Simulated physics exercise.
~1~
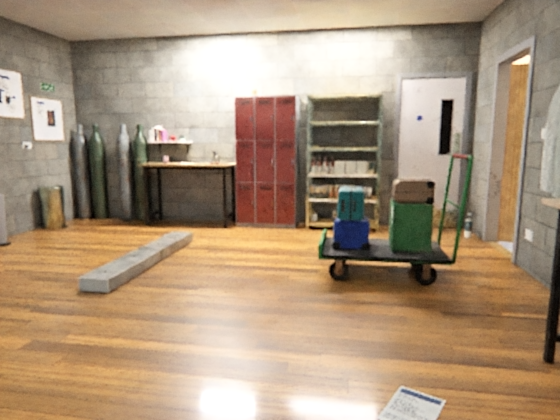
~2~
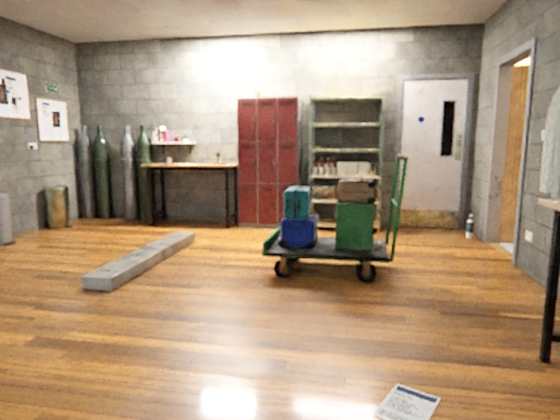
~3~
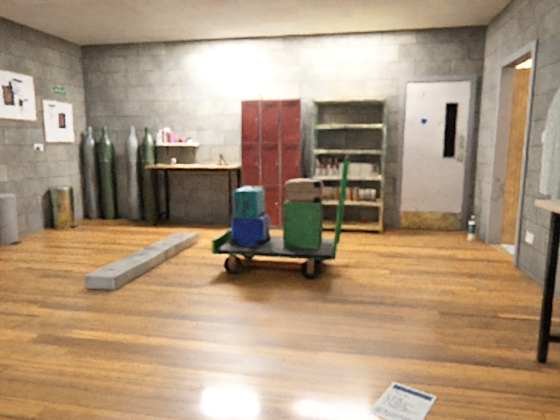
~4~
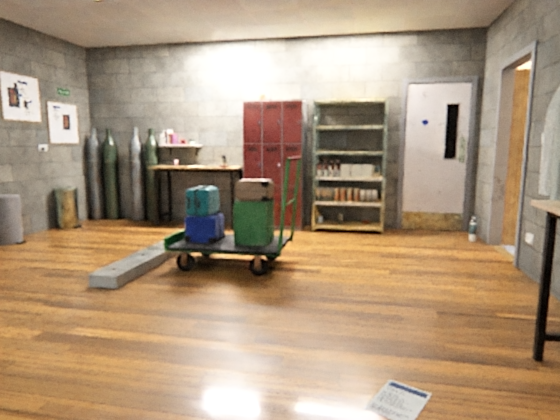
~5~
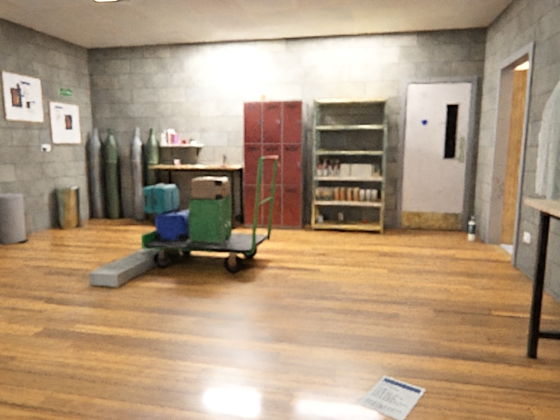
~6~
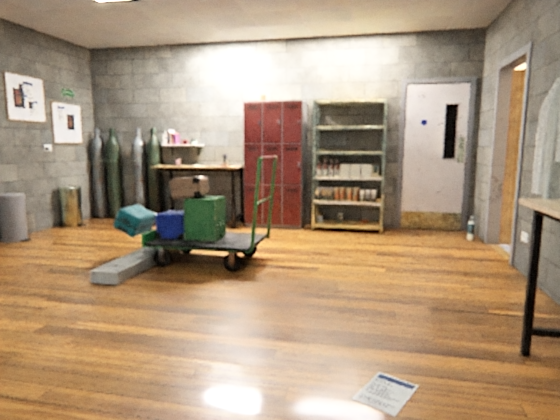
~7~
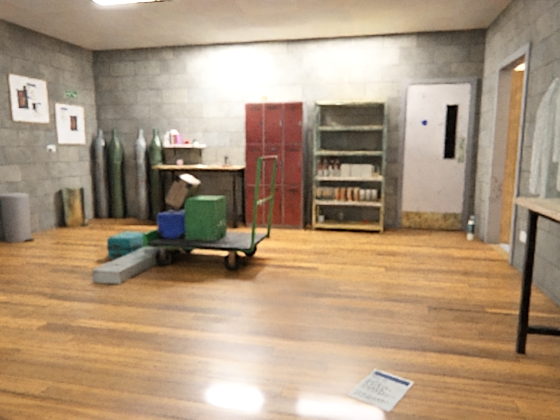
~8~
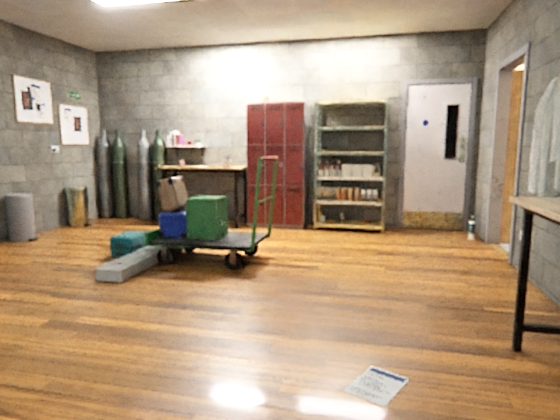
At the start, a green flatbed trolley stands to the right in a workshop, carrying a teal case on a blue one and a brown case on a green box. It rolls steadily left across the wooden floor towards a long grey beam. The trolley reaches the beam and stops short, staying level. The teal case tips forward off the blue one and drops to the floor by the beam. The brown case slides left and topples over, ending against the blue case, still aboard with the upright green box.
